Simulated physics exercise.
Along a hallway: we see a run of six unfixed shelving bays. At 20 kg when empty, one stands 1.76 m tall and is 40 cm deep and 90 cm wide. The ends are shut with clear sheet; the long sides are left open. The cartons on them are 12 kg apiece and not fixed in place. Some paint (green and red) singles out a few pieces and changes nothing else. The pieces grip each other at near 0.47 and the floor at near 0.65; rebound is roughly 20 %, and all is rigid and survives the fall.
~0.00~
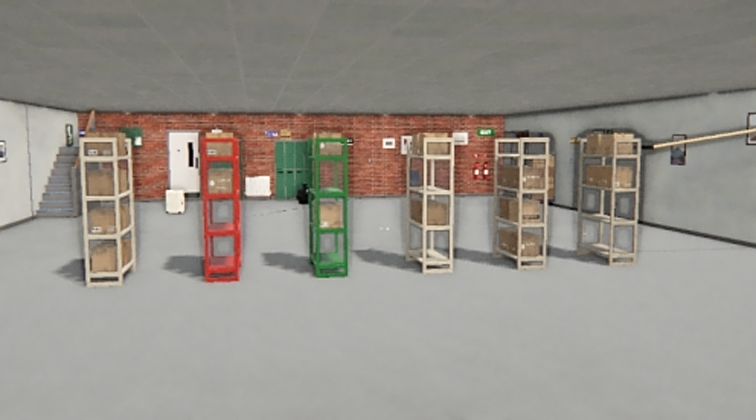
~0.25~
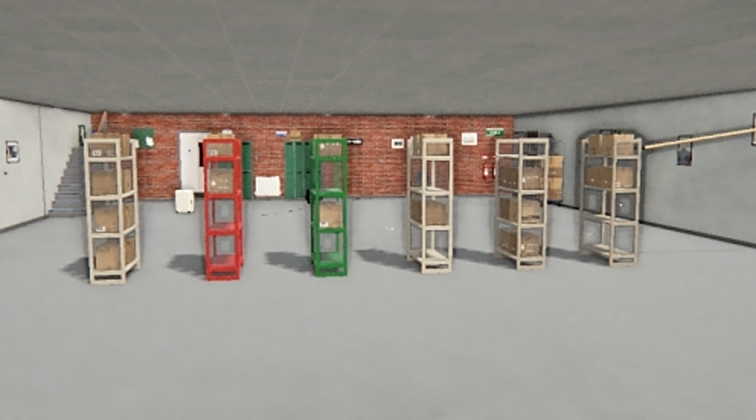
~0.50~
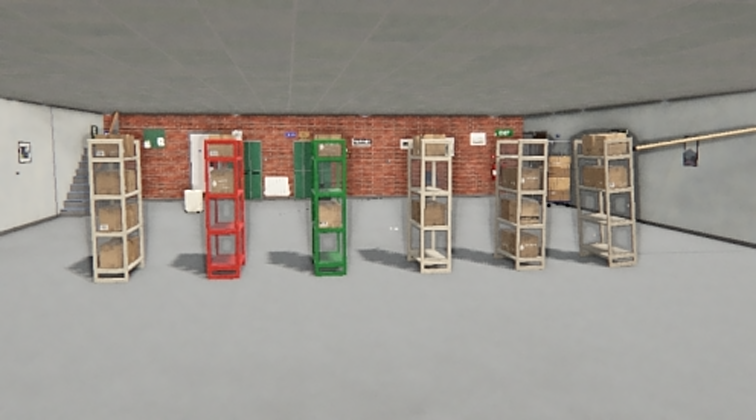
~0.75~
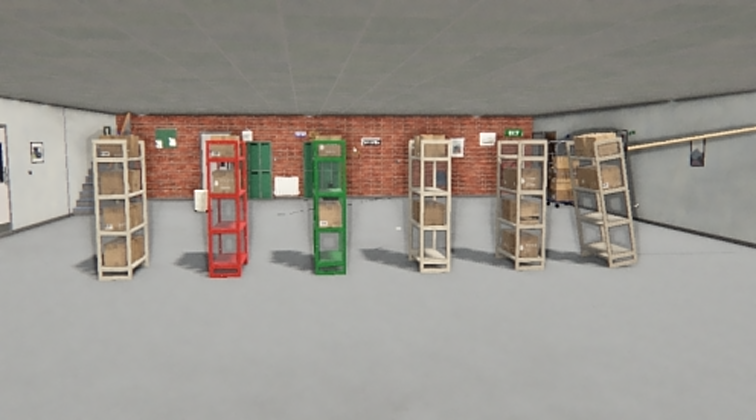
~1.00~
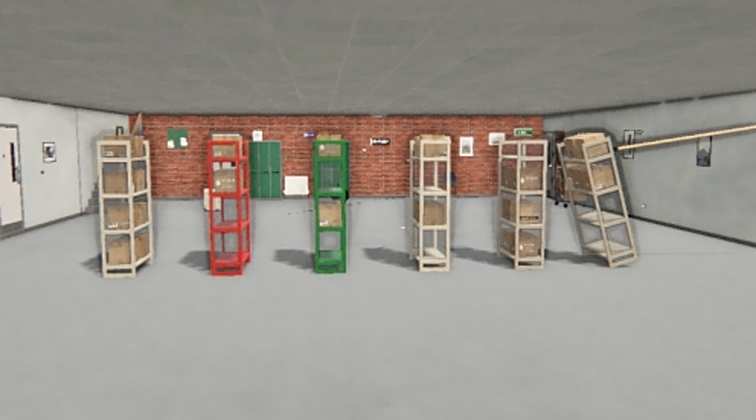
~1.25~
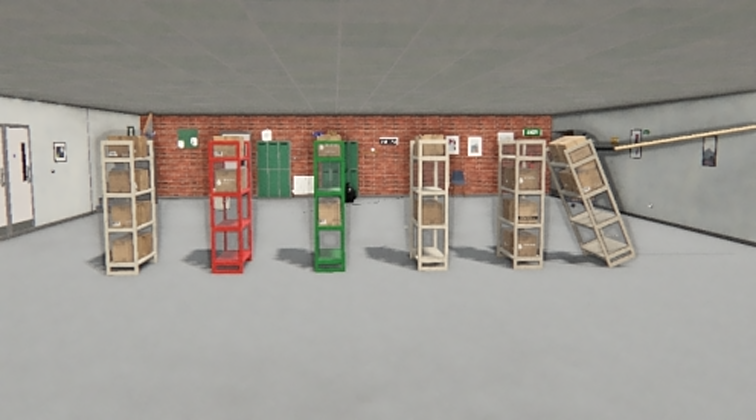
A pole pushes the rightmost shelf, which leans left toward the five upright shelves beside it.
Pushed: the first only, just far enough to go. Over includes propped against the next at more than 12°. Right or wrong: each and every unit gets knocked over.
Right, they all go.
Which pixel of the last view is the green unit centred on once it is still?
In the final picture its centre lies roughly at (271, 234).
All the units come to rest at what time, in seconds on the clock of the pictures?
At about 7.0 s.
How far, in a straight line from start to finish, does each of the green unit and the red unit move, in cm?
Net shift, middle to middle: Green 90 cm, red 120 cm.
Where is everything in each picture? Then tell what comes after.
In the first picture (pixels give the middle of a visible side; the camera moves round a little), pole end (653, 147) 14 cm from the first unit; red unit (221, 211); green unit (332, 209); none of the others has stirred.
In the second picture, pole end (644, 148) pushing; red unit (221, 211).
In the third picture, pole end (635, 149) pushing; red unit (222, 210); none of the others has stirred.
In the fourth picture, pole end (626, 149) pushing; red unit (224, 210); none of the others has stirred.
In the fifth picture, pole end (617, 149) pushing; red unit (225, 209); none of the others has stirred.
In the sixth picture, pole end (614, 149) stopped; red unit (226, 208); green unit (330, 207); none of the others has stirred.
After 2.66 s, 10 cartons spilt or dropped; 1 of the 5 other units over.
After 5.22 s, 22 cartons spilt or dropped; 5 of the 5 other units over; green unit 68° from how it stood; red unit 48° from how it stood.
In the end (7.3 s), 30 cartons spilt or dropped; 5 of the 5 other units over; red unit 75° from how it stood; green unit 72° from how it stood. Not one is left standing. From the last view, middles, red unit near (152, 239), green unit near (271, 234).
